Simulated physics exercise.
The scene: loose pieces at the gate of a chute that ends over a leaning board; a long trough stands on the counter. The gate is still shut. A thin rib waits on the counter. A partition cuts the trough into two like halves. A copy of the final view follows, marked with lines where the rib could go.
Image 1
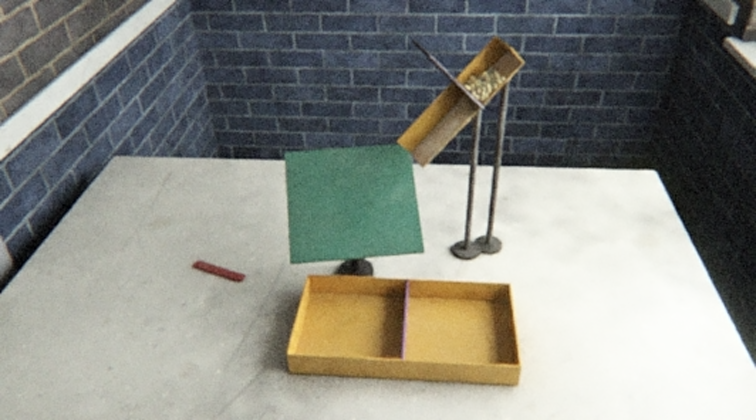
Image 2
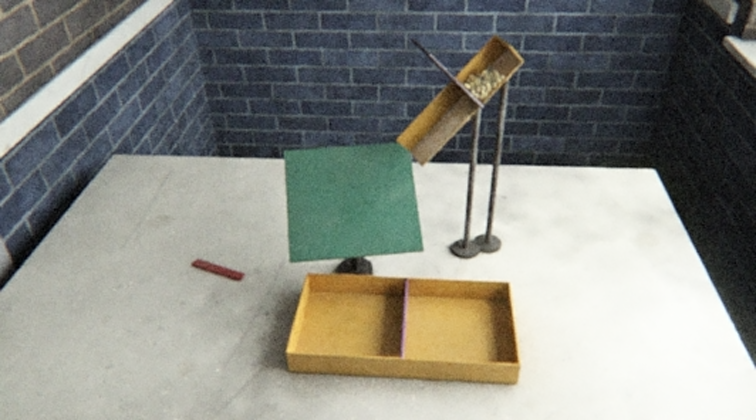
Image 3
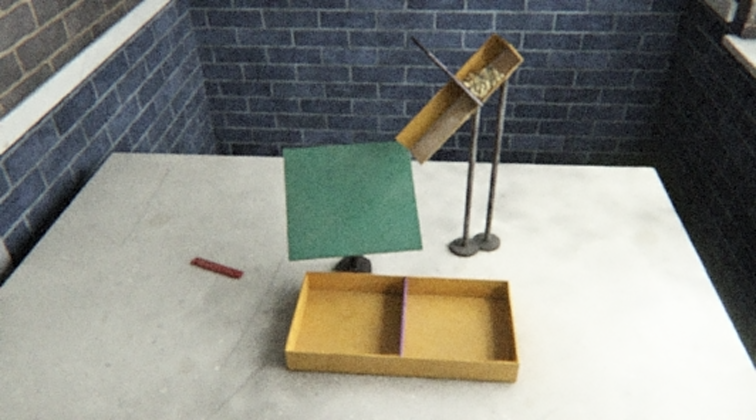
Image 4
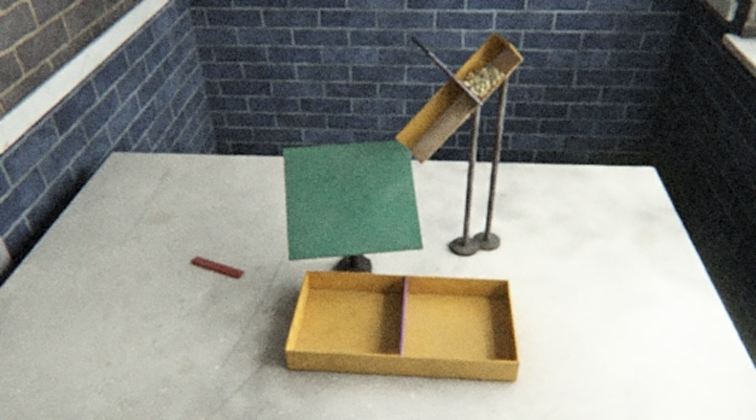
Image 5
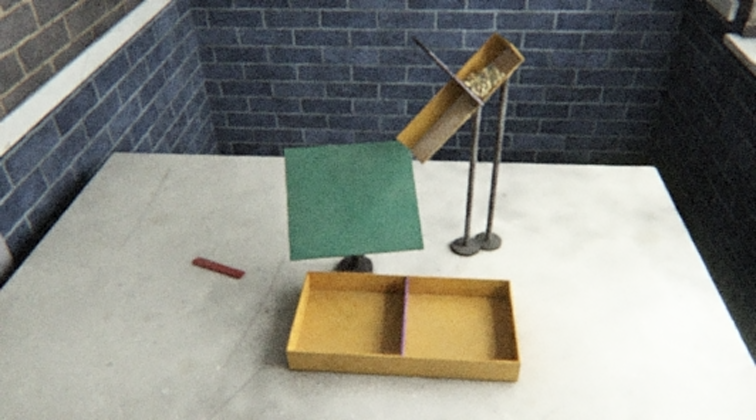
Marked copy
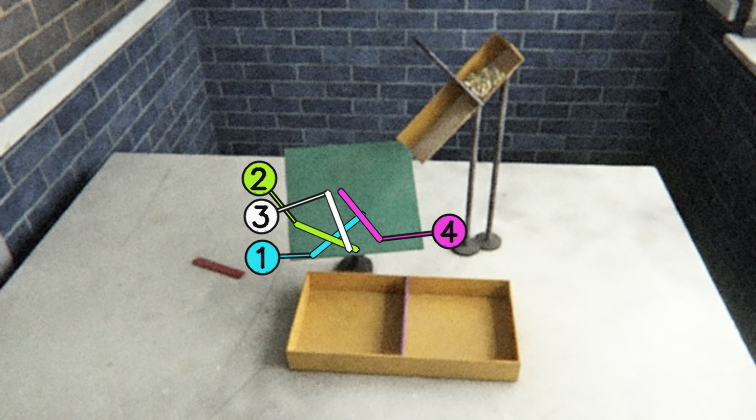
A divided yellow trough sitting before a tilted green board and a raised chute holding pale beans, with nothing visibly moving.
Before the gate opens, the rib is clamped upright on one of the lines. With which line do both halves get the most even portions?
Go for 4.
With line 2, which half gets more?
Left.
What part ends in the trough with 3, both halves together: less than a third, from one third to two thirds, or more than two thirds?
Line 3 gives more than two thirds.
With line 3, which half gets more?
Left.
On the marked copy, line 1 from (362, 214) to (312, 255); line 2 from (296, 224) to (356, 249); line 3 from (327, 193) to (349, 249); line 4 from (340, 191) to (379, 239).
For line 1, of what is caught, nearly all in the left half, a small part in the right.
For line 2, of what is caught, nearly all in the left half, a stray few in the right.
For line 3, of what is caught, nearly all in the left half, a small part in the right.
For line 4, of what is caught, about a third in the left half, about two thirds in the right.
